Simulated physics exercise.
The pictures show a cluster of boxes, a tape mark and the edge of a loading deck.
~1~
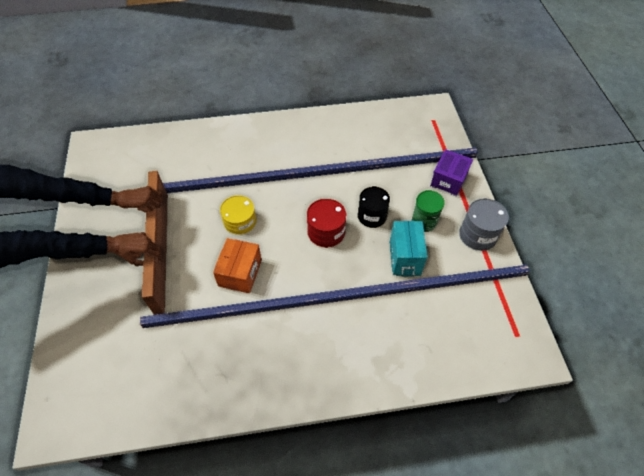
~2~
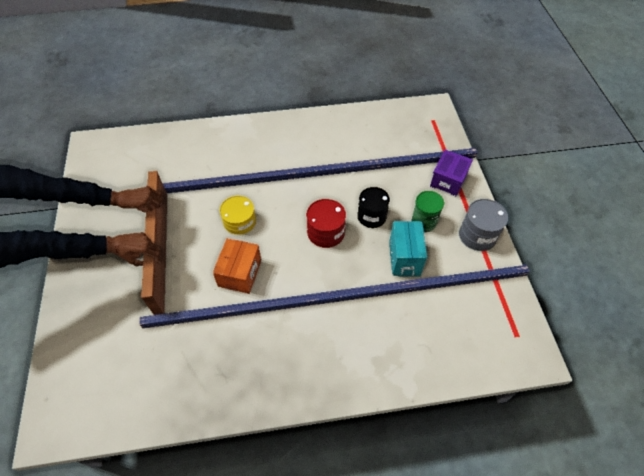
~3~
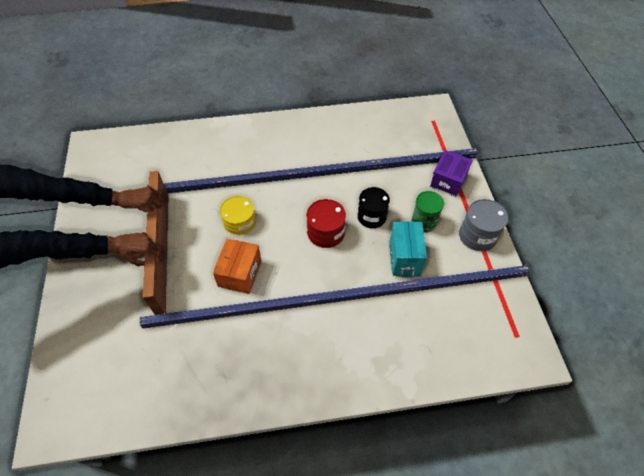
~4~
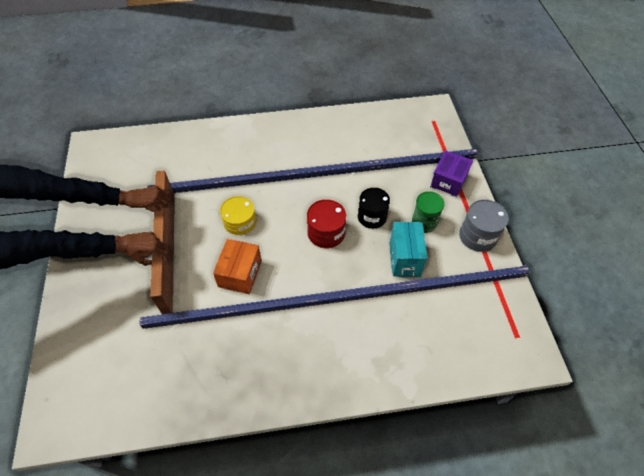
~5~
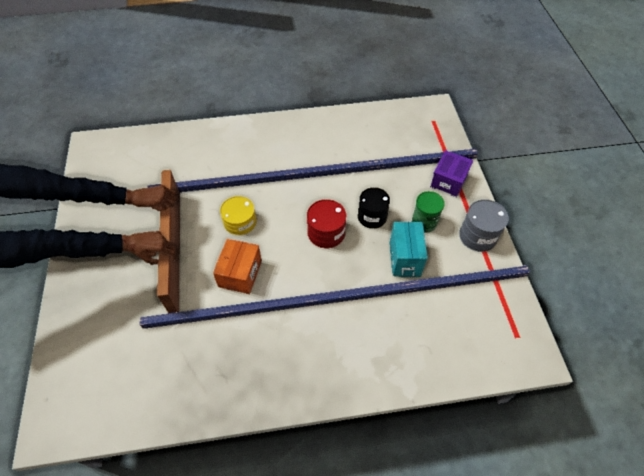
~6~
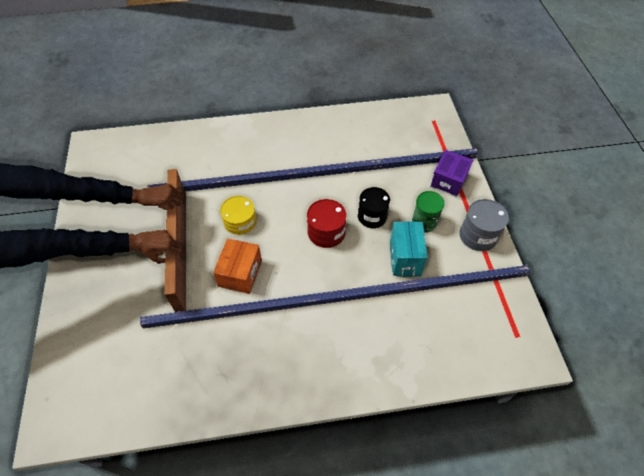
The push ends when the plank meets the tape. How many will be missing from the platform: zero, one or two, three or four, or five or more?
Here the number that fall off is five or more.
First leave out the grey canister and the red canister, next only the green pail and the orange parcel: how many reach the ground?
The counts: 3 and 3.
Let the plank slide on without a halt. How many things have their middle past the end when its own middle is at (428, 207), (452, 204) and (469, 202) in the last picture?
Past the end: 2, 3 and 6.
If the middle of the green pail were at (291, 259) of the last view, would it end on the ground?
The green pail tumbles off.
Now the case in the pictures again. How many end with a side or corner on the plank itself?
The number is 2.
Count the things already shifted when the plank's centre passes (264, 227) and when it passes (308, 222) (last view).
2 and 4.
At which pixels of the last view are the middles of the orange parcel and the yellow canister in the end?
First (501, 234), then (478, 181).
Early on, none off yet; grey canister at rest near (483, 226); purple tote at rest near (451, 173); green pail at rest near (427, 212).
A while later, none off yet; grey canister at rest near (483, 226); purple tote at rest near (451, 173); green pail travelled a little near (432, 213).
Further along, none off yet; grey canister travelled about its own width near (519, 234); purple tote travelled about its own width near (478, 166); green pail travelled well along near (492, 213).
Finally, the number that fall off is five or more; lost, red canister, black canister, turquoise parcel, green pail, purple tote and grey canister.
